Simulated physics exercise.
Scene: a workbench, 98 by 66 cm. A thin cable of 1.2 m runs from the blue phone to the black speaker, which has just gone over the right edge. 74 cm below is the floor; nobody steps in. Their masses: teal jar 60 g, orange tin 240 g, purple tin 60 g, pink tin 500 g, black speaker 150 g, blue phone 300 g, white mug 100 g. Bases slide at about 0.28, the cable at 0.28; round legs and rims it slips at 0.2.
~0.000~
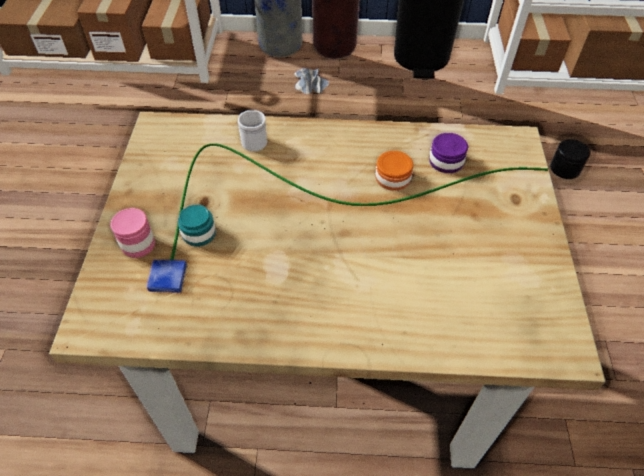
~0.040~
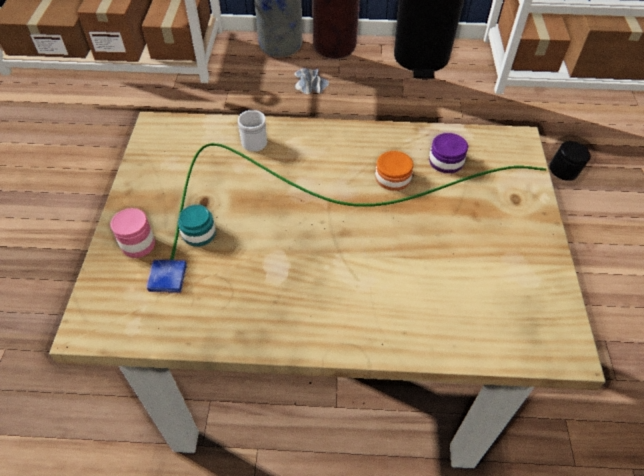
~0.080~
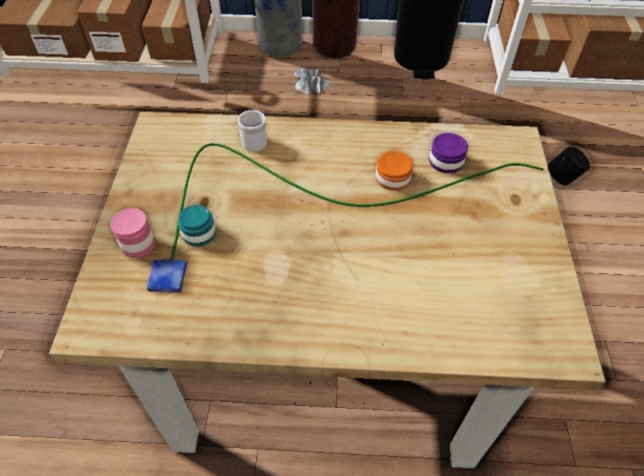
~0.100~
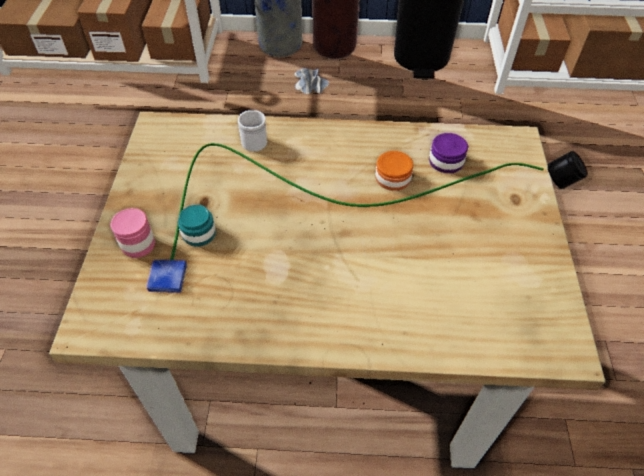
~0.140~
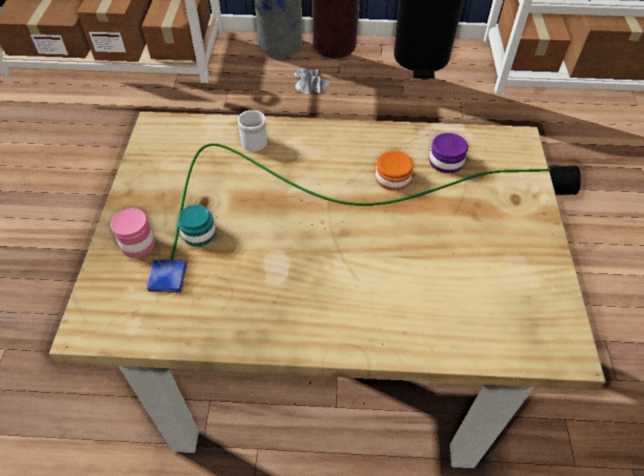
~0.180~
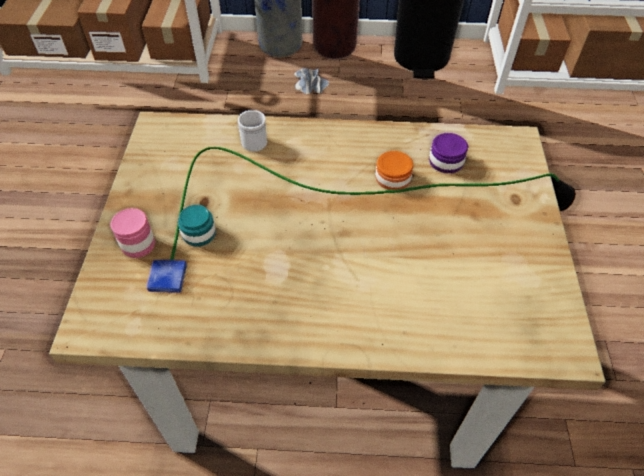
In a room with a plank floor and shelves of cardboard boxes behind, a fixed camera looks down on a pale wooden table. Pink and teal jars stand at left near a blue phone, a white mug at the back, orange and purple tins right of centre, and a green cable runs to a black speaker past the right edge. The speaker tilts and sinks beside the table, and the cable straightens slightly while everything else stays still.
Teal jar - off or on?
Comes off.
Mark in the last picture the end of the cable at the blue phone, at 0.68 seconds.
Somewhere about (235, 261) in the final view.
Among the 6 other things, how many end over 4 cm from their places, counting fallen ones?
That comes to 2 of the things.
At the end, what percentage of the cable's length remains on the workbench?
About 45 %.
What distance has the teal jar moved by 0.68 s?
Teal jar: About 50 cm.
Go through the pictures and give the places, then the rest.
The first frame shows shows, teal jar (194, 215); cable runs through (499, 170) (405, 199) (300, 188) (218, 145).
The second frame shows shows, black speaker (575, 151); cable runs through (498, 170) (300, 188).
The third frame shows shows, black speaker (569, 166); cable runs through (497, 169) (300, 188).
The fourth frame shows shows, black speaker (567, 170); cable runs through (497, 168) (300, 188).
The fifth frame shows shows, black speaker (563, 181); cable runs through (501, 171) (301, 188).
The sixth frame shows shows, teal jar (194, 216); cable runs through (521, 181) (416, 188) (309, 188) (222, 149).
After 0.4 s, the cable's tail end at (186, 258); teal jar 16 cm off its start, black speaker over the edge, blue phone 2 cm off its start.
After 0.7 s, the cable's tail end at (235, 261); teal jar 49 cm off its start, black speaker over the edge, blue phone 10 cm off its start.
After 0.9 s, the cable's tail end at (276, 255); teal jar over the edge, black speaker over the edge, blue phone 18 cm off its start at (257, 253).
After 1.2 s, the cable's tail end at (306, 254); teal jar over the edge, black speaker over the edge, blue phone 24 cm off its start.
After 2.4 s, the cable's tail end at (306, 254); teal jar over the edge, black speaker over the edge, blue phone 24 cm off its start at (288, 251).
